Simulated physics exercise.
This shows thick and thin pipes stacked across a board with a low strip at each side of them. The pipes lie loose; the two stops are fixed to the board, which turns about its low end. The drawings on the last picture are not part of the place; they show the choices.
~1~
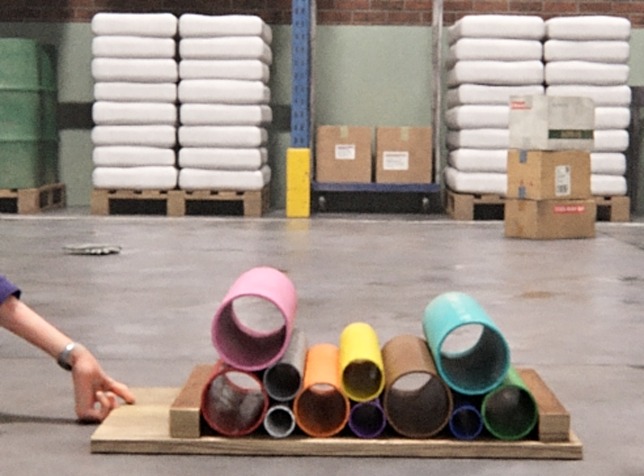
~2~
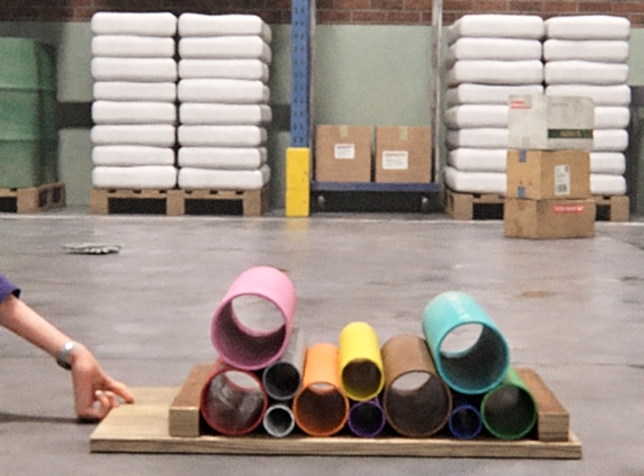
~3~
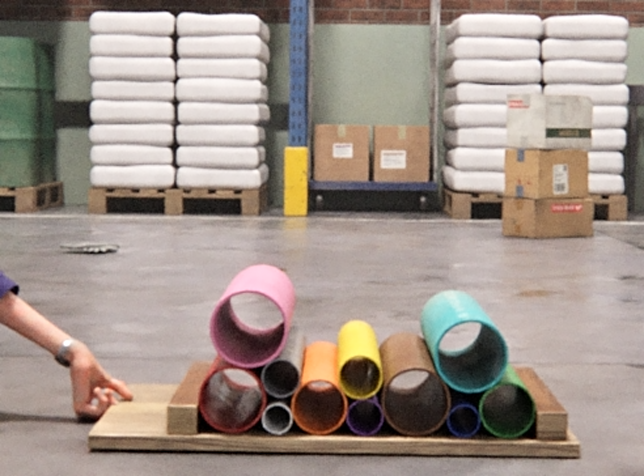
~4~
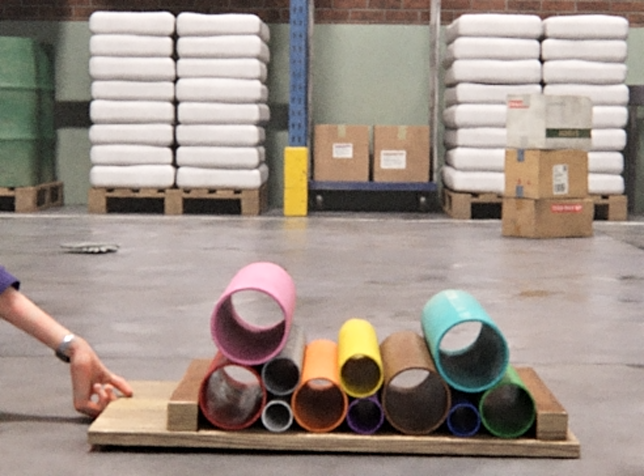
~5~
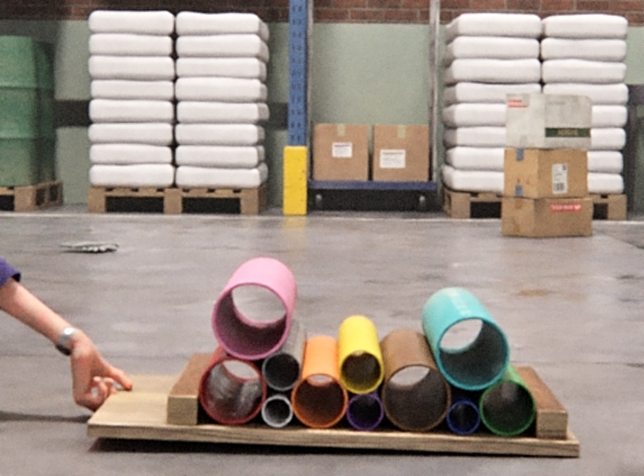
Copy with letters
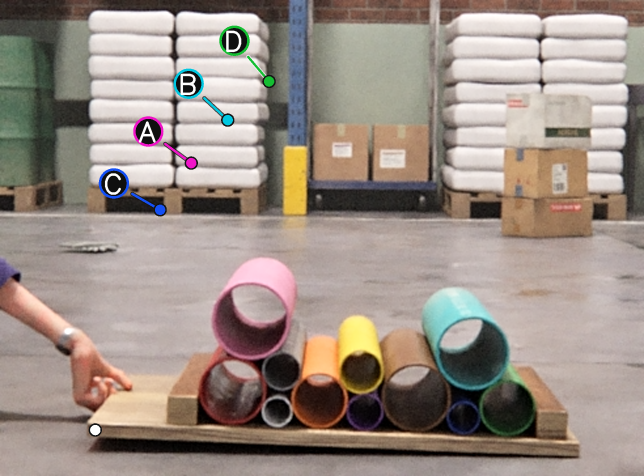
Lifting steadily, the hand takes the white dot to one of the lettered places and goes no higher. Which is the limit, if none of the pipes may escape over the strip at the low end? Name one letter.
Stop at C.
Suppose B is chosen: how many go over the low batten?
The count is two.
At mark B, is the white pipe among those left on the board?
The white pipe: Yes.
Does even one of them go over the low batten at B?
Yes, at B.
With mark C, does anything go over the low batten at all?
No.
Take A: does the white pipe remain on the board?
The white pipe: Yes.
On the marked copy, A at (191, 163); B at (228, 120); C at (160, 210); D at (269, 82); the white dot at (96, 430).
Taking C. A third of the way, board at 17°.
Two thirds of the way, board at 29°.
When it is over, board at 29°, none over the low batten.
As for the rest, A two over the low batten (turquoise, pink); B two over the low batten (turquoise, pink); D two over the low batten (turquoise, pink).
